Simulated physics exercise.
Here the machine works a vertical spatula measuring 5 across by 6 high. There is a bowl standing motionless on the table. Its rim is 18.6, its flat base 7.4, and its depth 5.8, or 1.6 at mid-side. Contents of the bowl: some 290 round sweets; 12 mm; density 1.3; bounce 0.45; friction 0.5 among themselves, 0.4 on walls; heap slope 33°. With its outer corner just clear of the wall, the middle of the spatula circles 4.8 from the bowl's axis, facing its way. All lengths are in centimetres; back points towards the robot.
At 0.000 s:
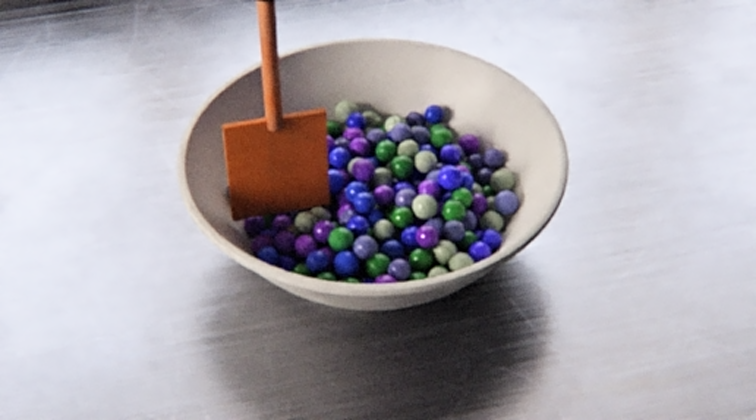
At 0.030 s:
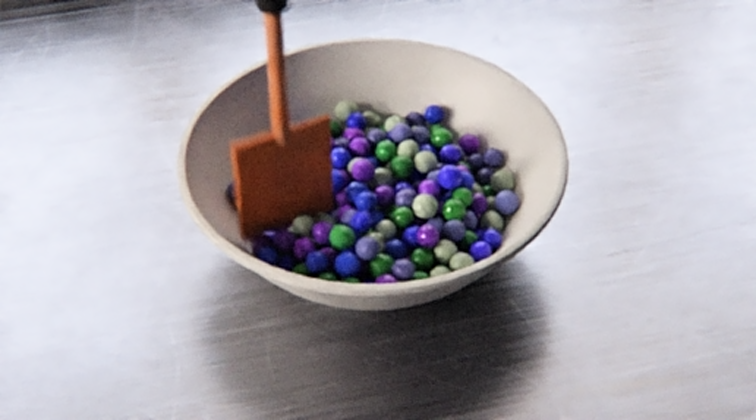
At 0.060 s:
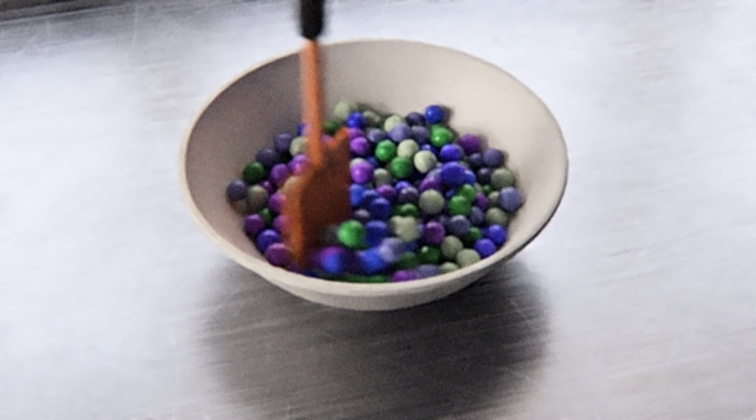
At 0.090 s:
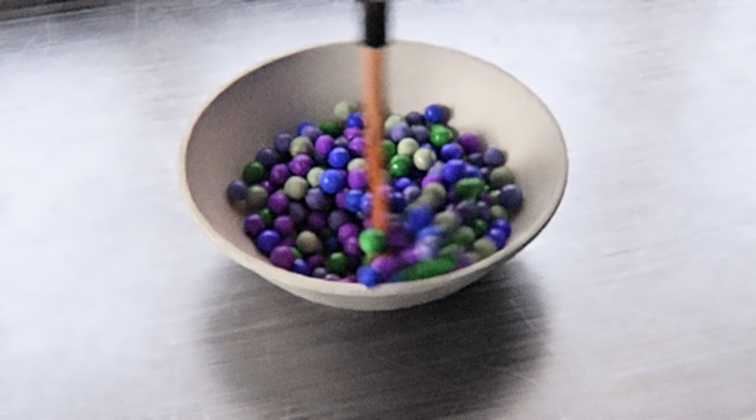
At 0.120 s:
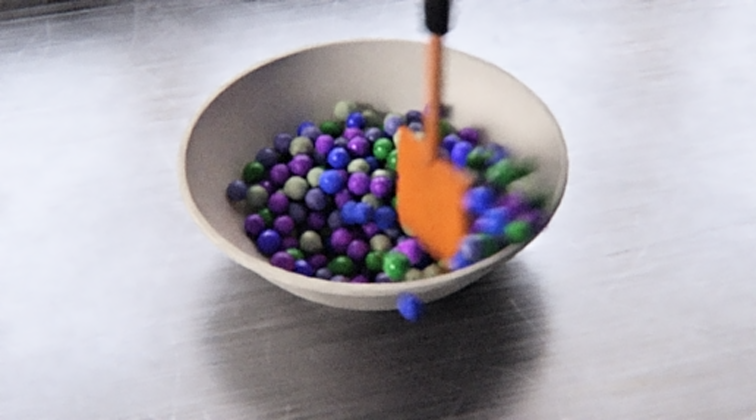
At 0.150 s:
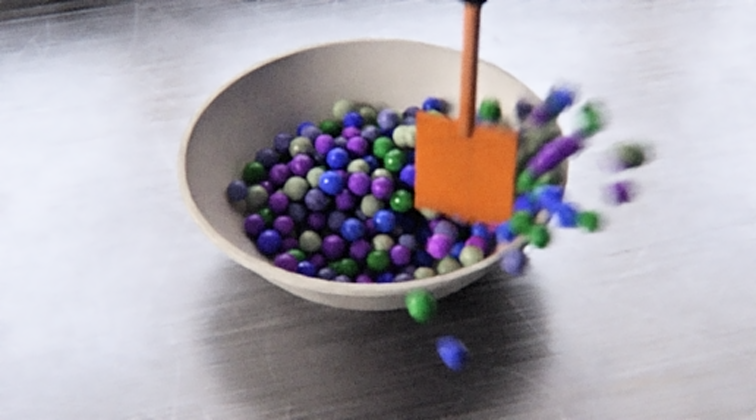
An orange spatula, upright at the left inside a cream bowl of blue, purple, green and pale round sweets, sweeps along the near side toward the right, turning as it goes. Sweets bunch up ahead of the blade, then several fly over the bowl's right and front rim.
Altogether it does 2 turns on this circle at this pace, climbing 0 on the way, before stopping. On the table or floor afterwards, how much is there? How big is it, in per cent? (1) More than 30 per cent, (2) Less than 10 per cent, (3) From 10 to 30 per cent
The answer is 1.
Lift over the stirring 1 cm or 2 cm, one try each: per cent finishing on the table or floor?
First try about 40 per cent, second about 35 per cent.
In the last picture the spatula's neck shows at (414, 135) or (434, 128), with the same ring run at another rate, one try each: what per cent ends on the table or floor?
It comes to roughly 45 per cent and then 40 per cent.
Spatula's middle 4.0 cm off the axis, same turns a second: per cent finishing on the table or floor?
Some 65 percent would.
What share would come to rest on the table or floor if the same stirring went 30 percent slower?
I'd say close to 45 %.
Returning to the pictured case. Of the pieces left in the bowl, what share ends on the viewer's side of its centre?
I'd say around 55 per cent.
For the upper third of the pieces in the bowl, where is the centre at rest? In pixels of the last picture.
It is centred around (353, 215).
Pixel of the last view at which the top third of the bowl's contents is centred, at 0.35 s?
(271, 216), roughly.
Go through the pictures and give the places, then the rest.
In the first picture, spatula neck at (273, 93), 0° round; upper third of the load around (385, 193), from x 235 to 505, top at y 110; 287 in the bowl.
In the second picture, spatula neck at (280, 106), 13° round; upper third of the load around (386, 193), from x 235 to 505, top at y 110.
In the third picture, spatula neck at (317, 132), 45° round; upper third of the load around (396, 198), from x 235 to 510, top at y 110.
In the fourth picture, spatula neck at (376, 141), 78° round; upper third of the load around (420, 197), from x 235 to 510, top at y 110; 286 in the bowl, 1 in flight or on the tool.
In the fifth picture, spatula neck at (434, 128), 112° round; upper third of the load around (462, 182), from x 235 to 540, top at y 110; 281 in the bowl, 6 in flight or on the tool.
In the sixth picture, spatula neck at (468, 98), 145° round; upper third of the load around (489, 158), from x 235 to 635, top at y 95; 272 in the bowl, 15 in flight or on the tool.
After 0.35 s, 6° round, highest piece 13 above the table; 190 in the bowl, 39 on the table or floor, 58 in flight or on the tool.
After 0.55 s, 227° round, highest piece 8 above the table; 142 in the bowl, 124 on the table or floor, 21 in flight or on the tool.
After 0.85 s, 0° round, highest piece 5 above the table; 153 on the table or floor, 134 in the bowl.
After 1.55 s, 0° round, highest piece 3 above the table; 153 on the table or floor, 134 in the bowl.
At rest, 153 on the table or floor, 134 in the bowl. That is 53 % on the table or floor.
